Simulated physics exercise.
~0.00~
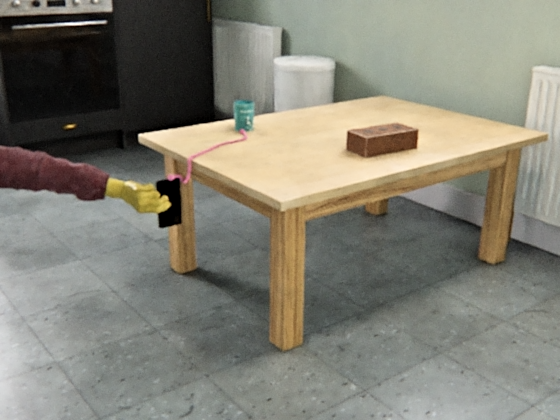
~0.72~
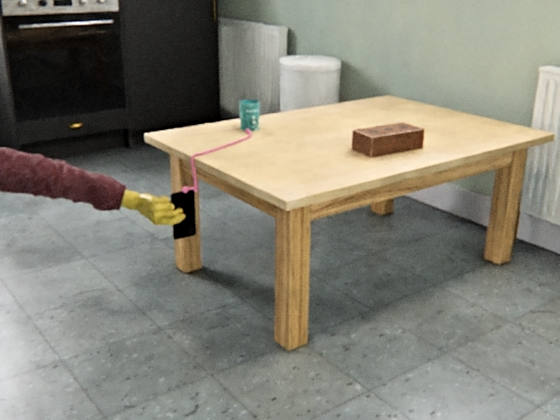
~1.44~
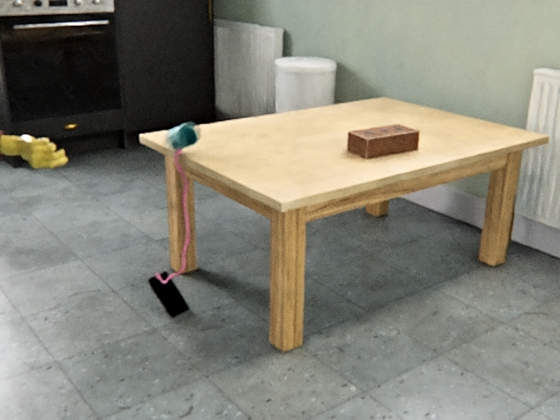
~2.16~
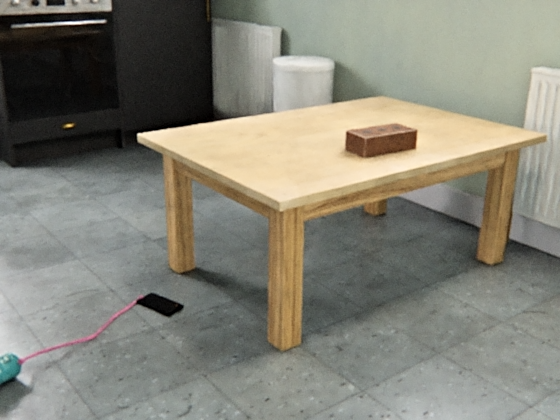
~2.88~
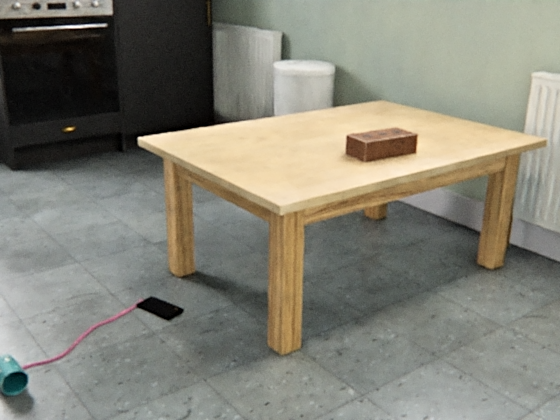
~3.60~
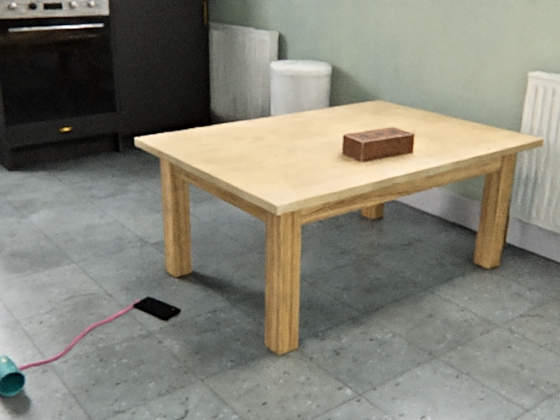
A black phone hangs from a pink cord beside a pale wooden table in a grey-tiled kitchen, held by a yellow-gloved hand reaching in from the left, as a slightly swaying camera looks on. The cord runs up to a turquoise cup standing near the table's far left edge, with a reddish-brown brick to the right. The hand lets go and draws back, and the phone drops, pulling the cup onto its side at the edge. The cup is dragged off and ends up on the floor at the far left, still joined to the phone lying flat nearby, while the brick stays put.
